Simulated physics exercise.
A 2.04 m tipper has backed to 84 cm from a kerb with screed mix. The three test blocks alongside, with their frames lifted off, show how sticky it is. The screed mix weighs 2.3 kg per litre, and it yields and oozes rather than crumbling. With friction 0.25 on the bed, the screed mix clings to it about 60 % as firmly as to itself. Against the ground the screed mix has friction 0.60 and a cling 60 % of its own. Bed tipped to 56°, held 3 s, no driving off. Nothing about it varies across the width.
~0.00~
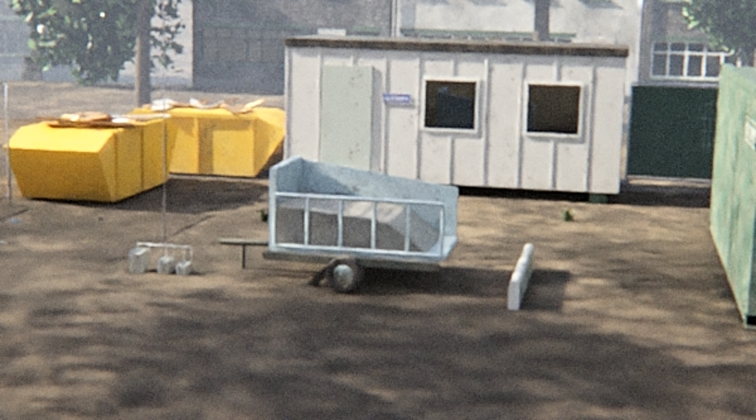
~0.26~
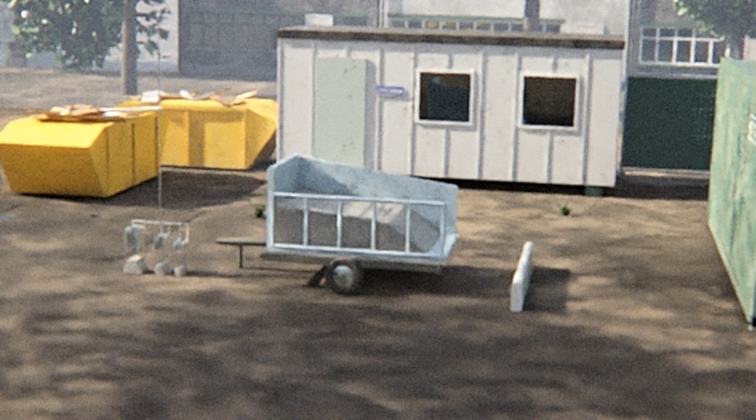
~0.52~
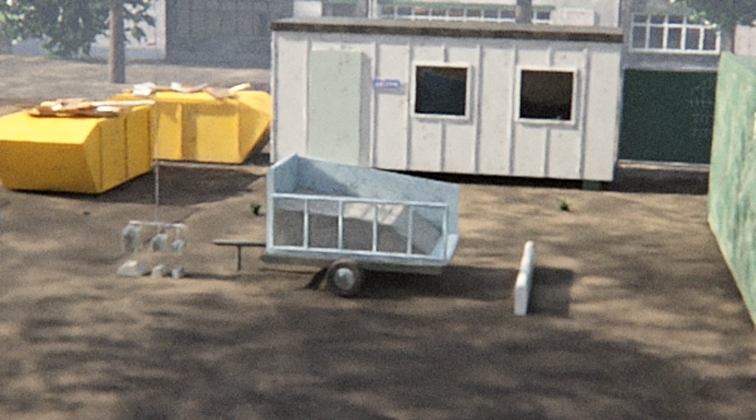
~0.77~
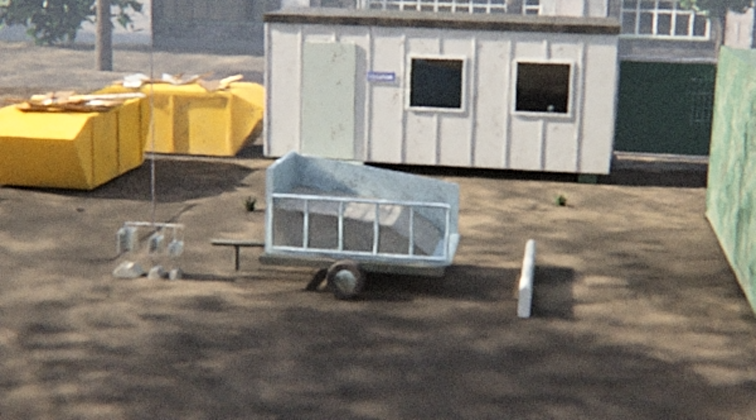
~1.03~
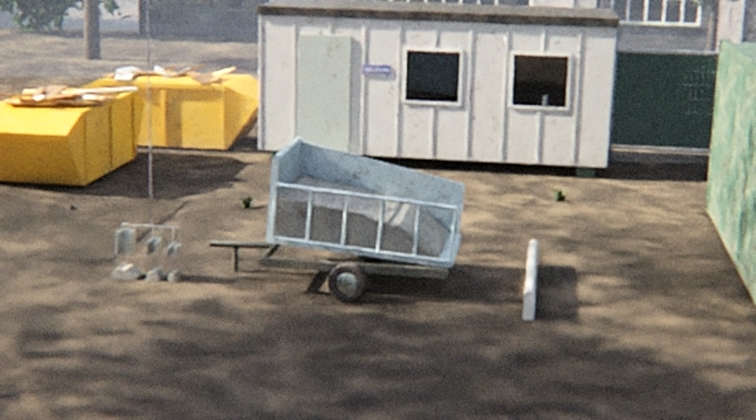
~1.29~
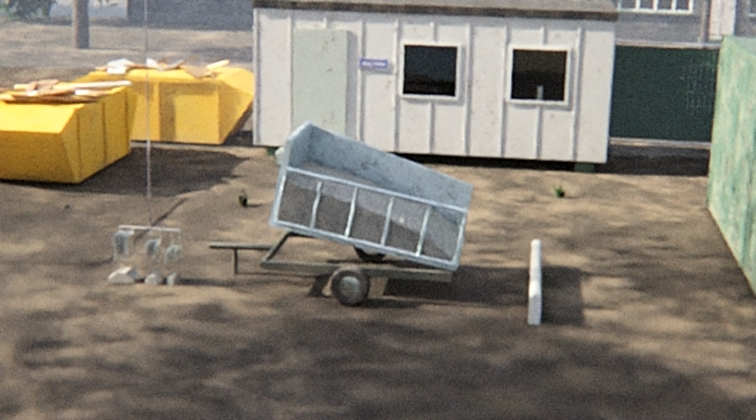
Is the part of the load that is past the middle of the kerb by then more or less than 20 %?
Answer: A larger amount than 20 per cent.
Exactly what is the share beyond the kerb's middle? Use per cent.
Close to 30 in a hundred.
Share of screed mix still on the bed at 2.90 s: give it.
Some 12 per cent.
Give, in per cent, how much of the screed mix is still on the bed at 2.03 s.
Near 75 % then.
After 2.03 s, the tilt is 28 degrees, 77 % is on the bed and 0 % past the kerb's middle.
After 2.90 s, the tilt is 49 degrees, 12 % is on the bed and 16 % past the kerb's middle.
After 3.76 s, the tilt is 56 degrees, none is on the bed and 28 % past the kerb's middle.
After 4.63 s, the tilt is 56 degrees, none is on the bed and 28 % past the kerb's middle.
After 6.33 s, the tilt is 56 degrees, none is on the bed and 28 % past the kerb's middle.
